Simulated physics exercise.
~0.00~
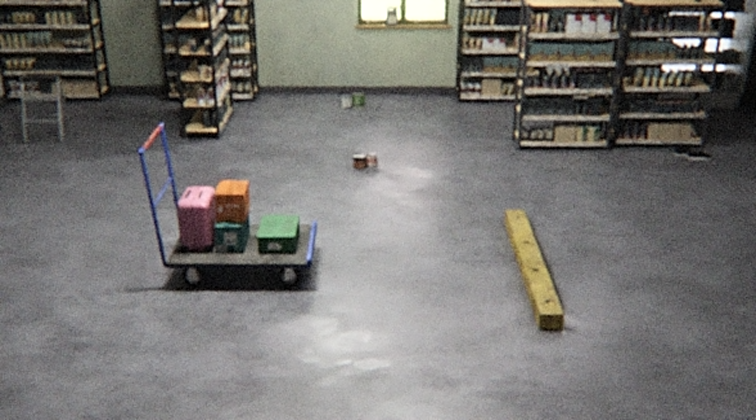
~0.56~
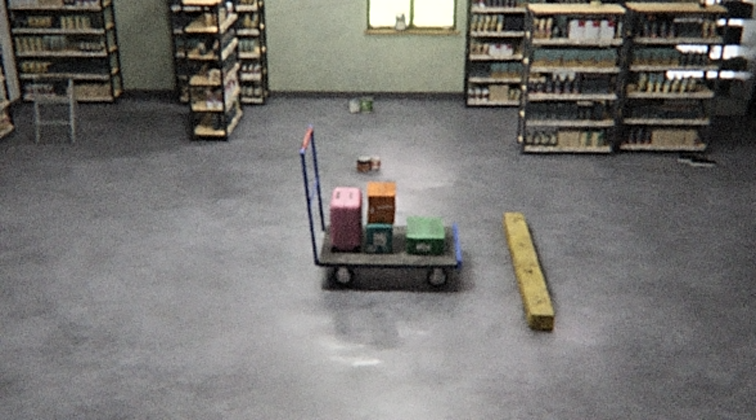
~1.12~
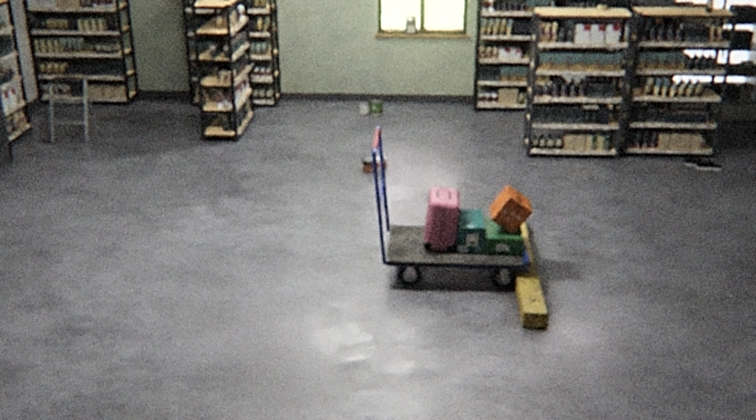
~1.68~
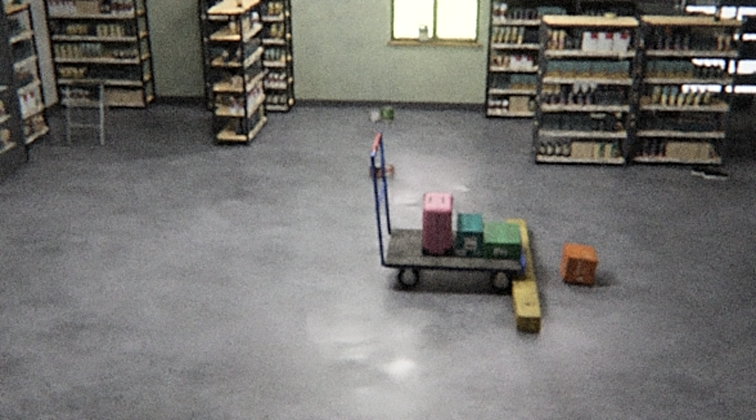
In a storeroom lined with stocked shelves, a blue-handled trolley carries an upright pink suitcase, a green tote, and an orange carton stacked on a teal parcel. It rolls right across the grey floor toward a yellow beam lying in its path. The trolley stops against the beam, and the orange carton pitches forward off the teal parcel, tilting above the green tote. The carton then goes over the front edge and lands on the floor beyond the beam. The suitcase, teal parcel and green tote remain on the level deck, the suitcase still upright.
